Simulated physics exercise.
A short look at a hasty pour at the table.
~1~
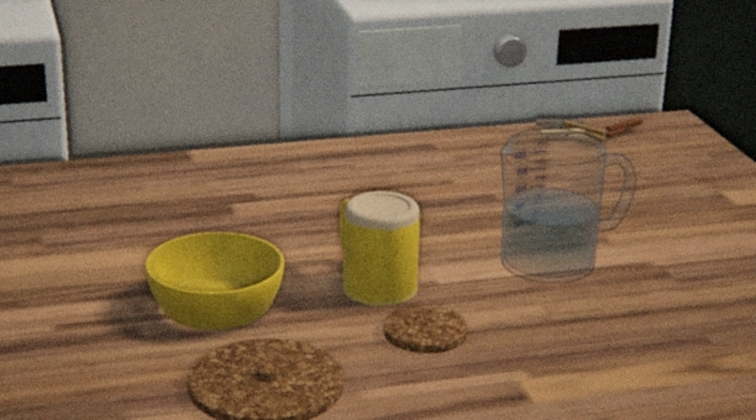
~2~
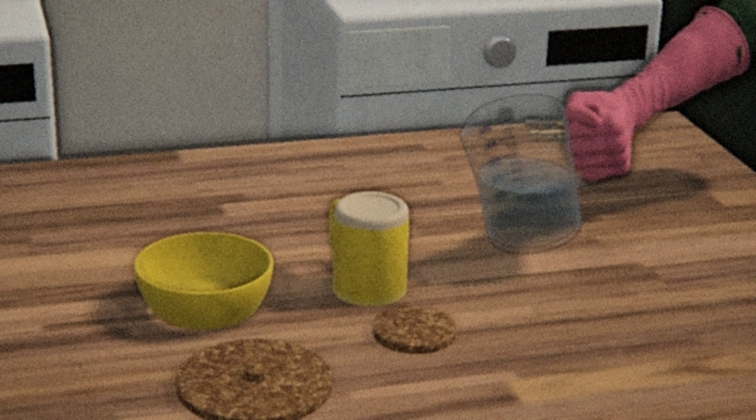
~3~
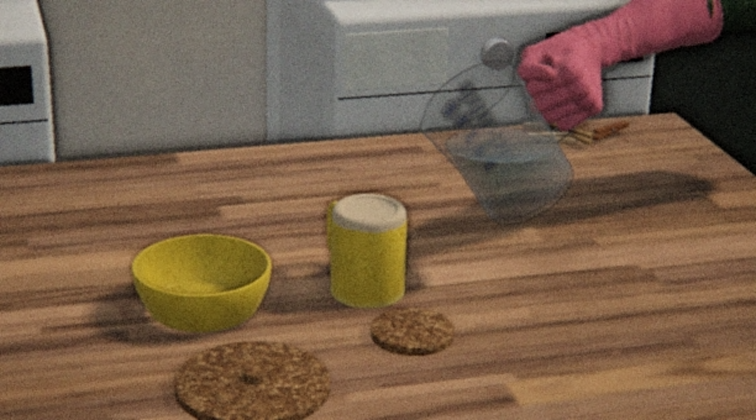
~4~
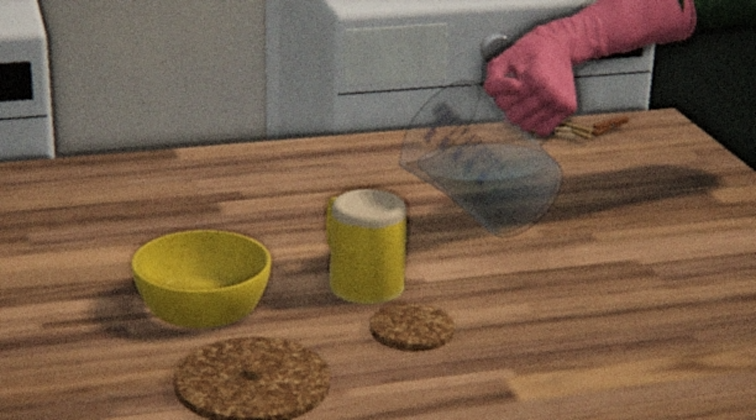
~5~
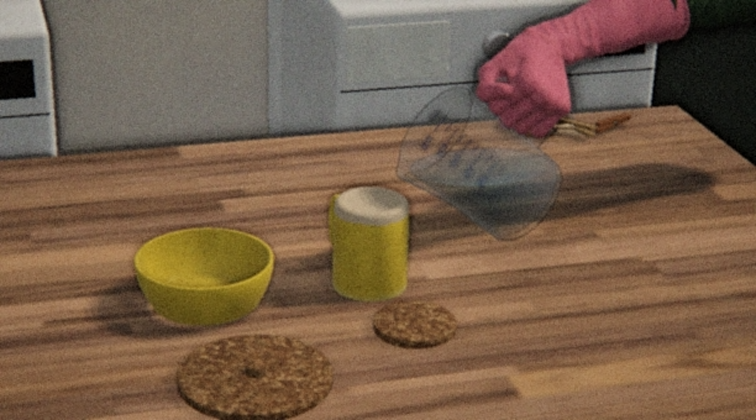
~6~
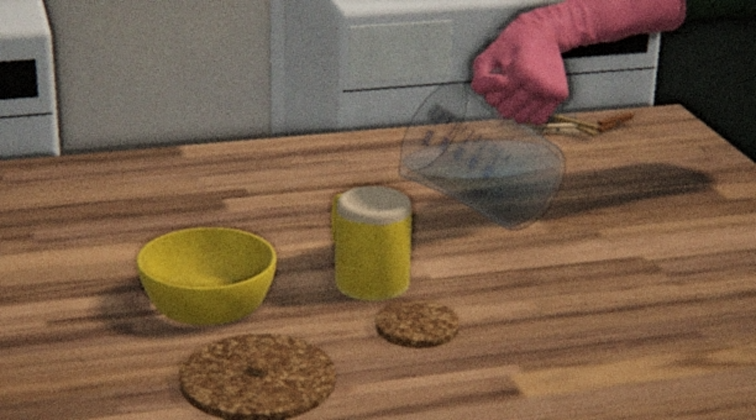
A pink-gloved hand lifts a clear jug of water and tilts it toward the left.
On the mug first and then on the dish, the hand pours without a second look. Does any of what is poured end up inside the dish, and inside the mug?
The dish will let it in. The mug will keep it out.
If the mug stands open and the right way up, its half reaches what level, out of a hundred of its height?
About 65 percent of its height.
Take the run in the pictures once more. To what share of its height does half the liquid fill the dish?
50 out of a hundred, or close to it.
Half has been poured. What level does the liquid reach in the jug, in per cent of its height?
About 25 %.
A moment on, it runs off the upturned base of the mug.
Further on, the water goes into the dish.
When it is over, the mug is empty, in a puddle; the dish has its share inside.
